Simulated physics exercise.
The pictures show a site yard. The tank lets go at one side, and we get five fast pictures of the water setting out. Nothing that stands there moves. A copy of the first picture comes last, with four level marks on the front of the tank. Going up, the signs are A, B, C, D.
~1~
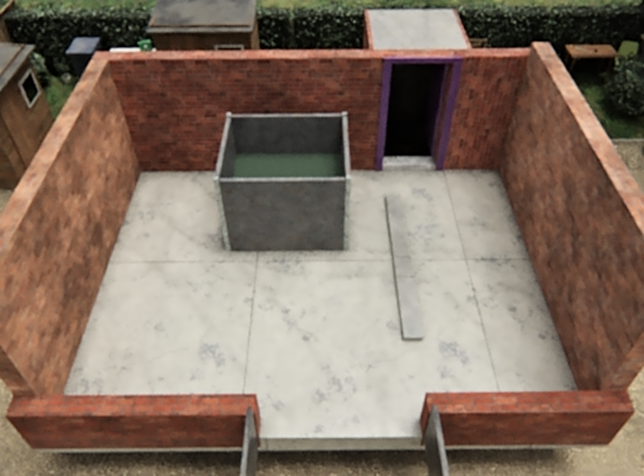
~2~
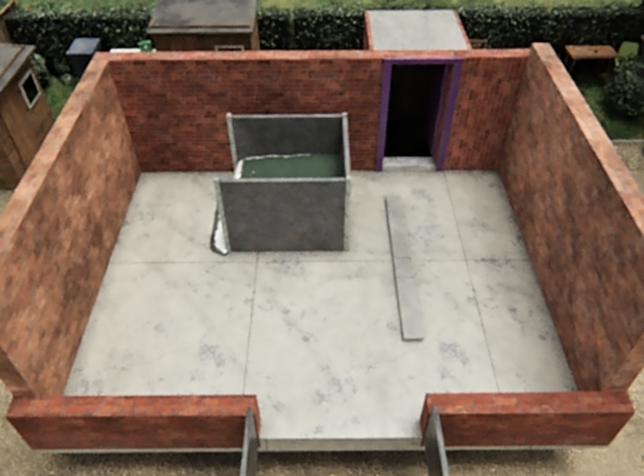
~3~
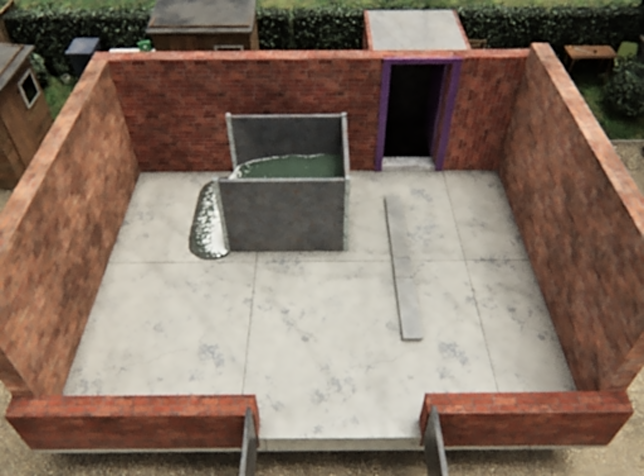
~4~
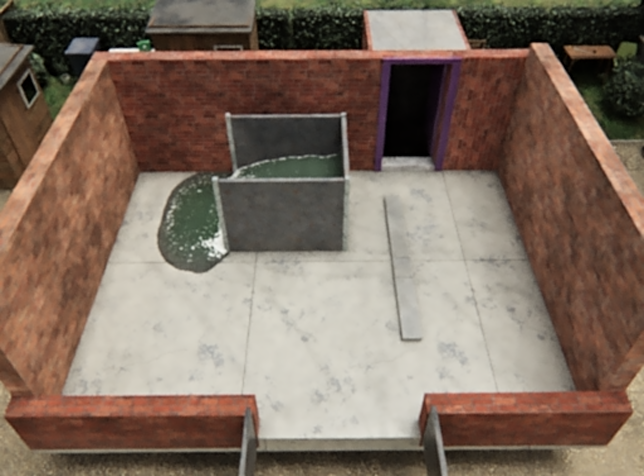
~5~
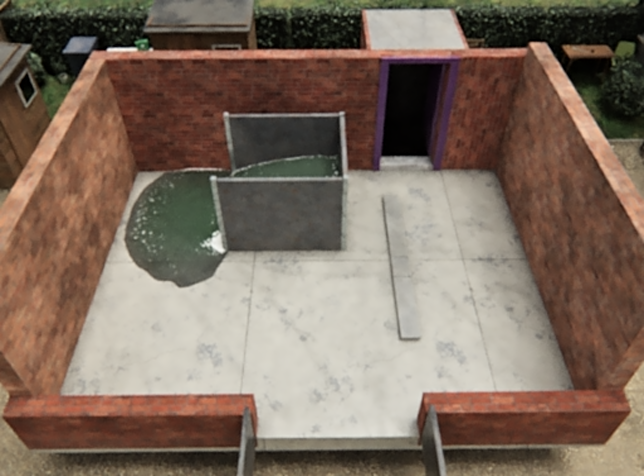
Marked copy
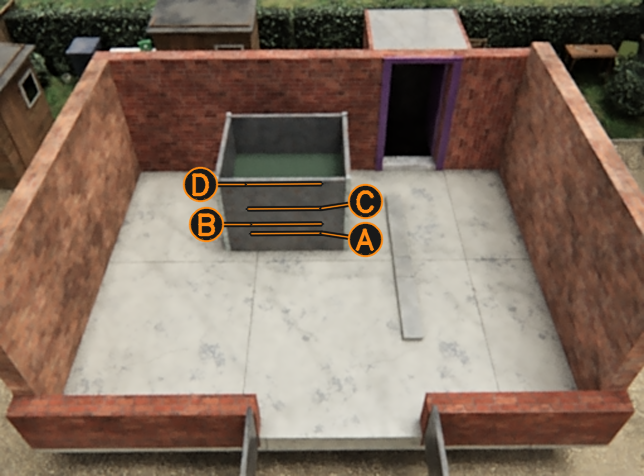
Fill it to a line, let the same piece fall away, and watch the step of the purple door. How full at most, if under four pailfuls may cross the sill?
I would pick line C.
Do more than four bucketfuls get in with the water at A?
No.
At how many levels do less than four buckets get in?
Three of them.
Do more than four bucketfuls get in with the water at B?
No, that is safe.
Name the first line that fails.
That would be D.
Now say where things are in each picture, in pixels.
The first picture shows water in the tank at rest, its middle at (287, 183); foot of the purple doorway at (409, 170); open gate at (341, 390).
In the second picture, 2 % of the ground under water, visible out to (221, 236).
In the third picture, 4 % of the ground under water, visible out to (211, 251).
In the fourth picture, 8 % of the ground under water, visible out to (204, 175).
In the fifth picture, 13 % of the ground under water, visible out to (147, 191).
In orange, A at (286, 233); B at (285, 224); C at (284, 208); D at (282, 184); from the bottom up A, B, C, D.
If A is chosen, nothing gets over.
If B is chosen, nothing gets over.
If C is chosen, a bucket or two gets in.
If D is chosen, about 9 bucketfuls get in.
